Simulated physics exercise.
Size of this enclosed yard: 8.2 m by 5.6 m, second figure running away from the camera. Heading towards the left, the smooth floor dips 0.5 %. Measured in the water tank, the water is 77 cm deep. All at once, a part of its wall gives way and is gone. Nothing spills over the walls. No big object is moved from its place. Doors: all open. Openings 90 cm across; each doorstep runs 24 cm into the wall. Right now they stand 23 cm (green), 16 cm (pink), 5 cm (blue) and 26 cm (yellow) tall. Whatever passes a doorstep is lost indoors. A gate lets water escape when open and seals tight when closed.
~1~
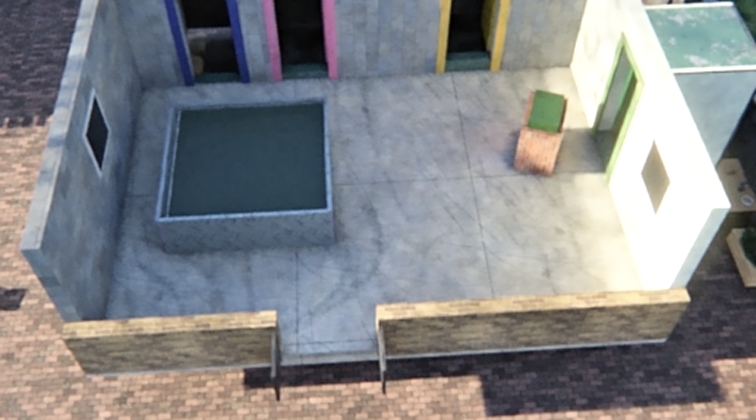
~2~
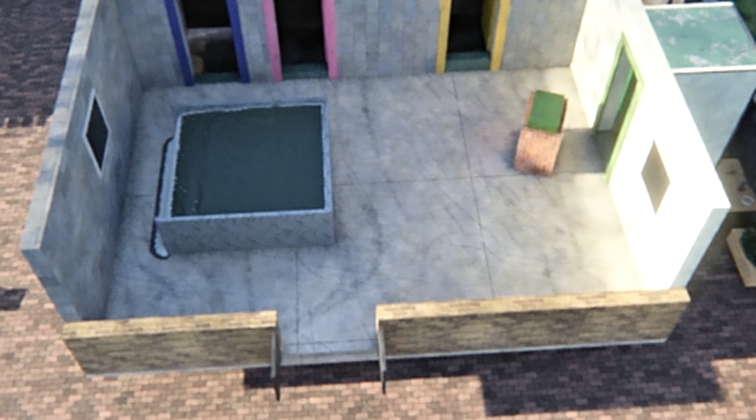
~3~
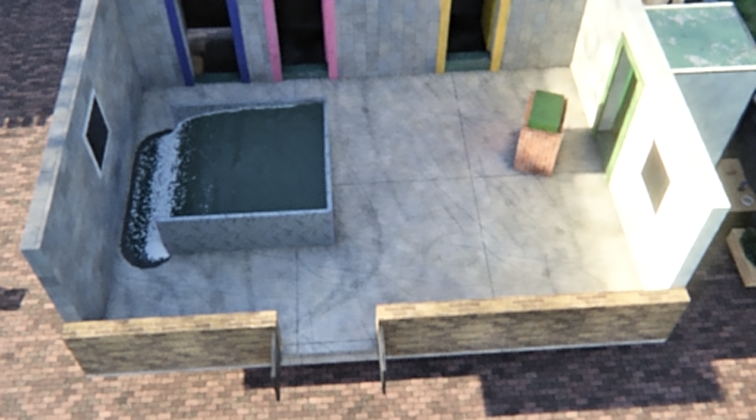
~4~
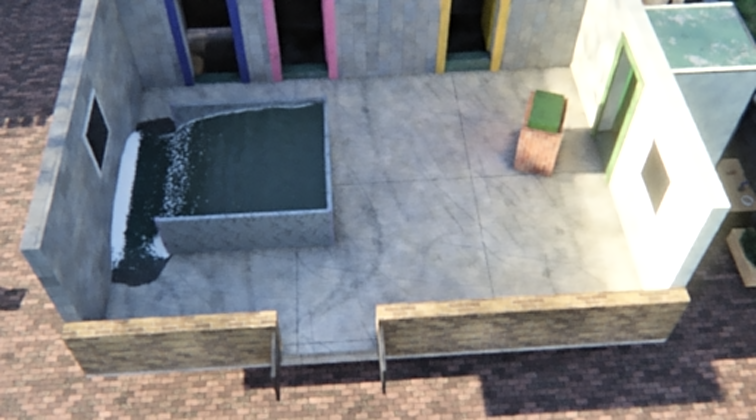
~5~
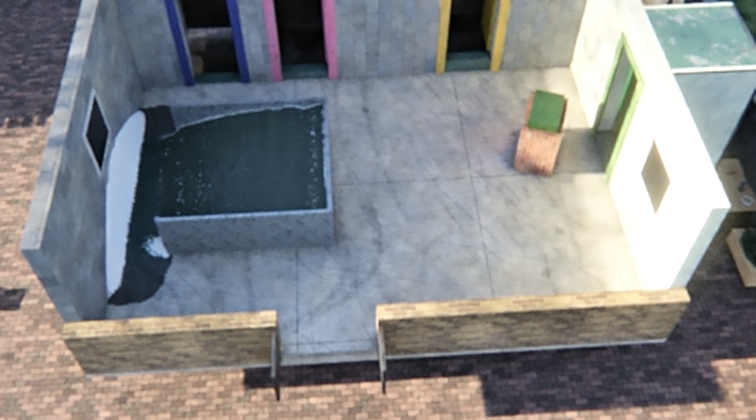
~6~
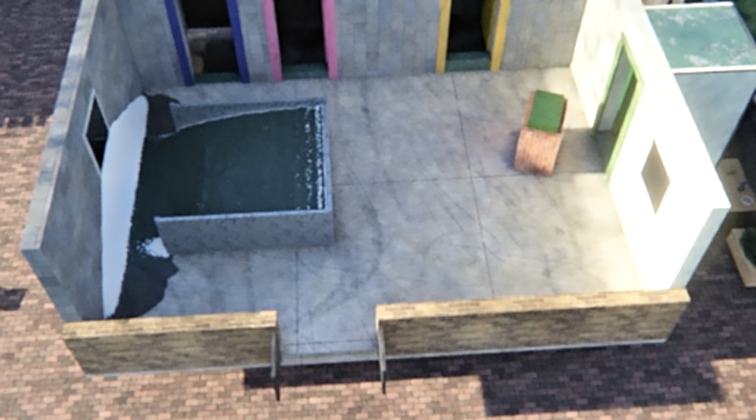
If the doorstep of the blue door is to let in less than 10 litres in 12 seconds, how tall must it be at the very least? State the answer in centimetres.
At the very least, close to 27 cm.
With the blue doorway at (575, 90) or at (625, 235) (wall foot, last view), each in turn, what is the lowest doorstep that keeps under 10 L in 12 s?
About 19 cm for the first and 14.0 cm for the second.
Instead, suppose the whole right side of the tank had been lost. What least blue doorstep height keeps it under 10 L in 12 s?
Some 11.5 cm.
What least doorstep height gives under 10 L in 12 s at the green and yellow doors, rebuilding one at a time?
About 14.0 cm at green and 10.5 cm at yellow.
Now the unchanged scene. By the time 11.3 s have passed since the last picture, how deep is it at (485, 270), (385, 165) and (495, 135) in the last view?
Close to 10, 10 and 10 cm deep.
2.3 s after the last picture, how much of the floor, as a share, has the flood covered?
The wet part is about 50 per cent.
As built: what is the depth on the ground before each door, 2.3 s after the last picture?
Depths in cm - green: 0, pink: 8, blue: 18, yellow: 0.
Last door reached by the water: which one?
Green.
Then, 0.7 s after the last picture water covers 15 % of the floor, deepest (62 cm) near (135, 206); 10 cm at the blue door, 0 litres in over its 5 cm doorstep.
Then, 2.3 s after the last picture water covers 50 % of the floor, deepest (41 cm) near (104, 330); 18 cm at the blue door, 114 litres in over its 5 cm doorstep.
Then, 11.3 s after the last picture water covers 100 % of the floor, deepest (16 cm) near (339, 186); 8 cm at the blue door, 313 litres in over its 5 cm doorstep.
At the blue door as built, the water peaked near 21 cm, 1.5 s after the last picture.
Run again over the same 12 s with other heights there, 26 litres in over 22 cm, 6 litres over 29.5 cm. The limit of 10 litres is kept from about 27 cm up.
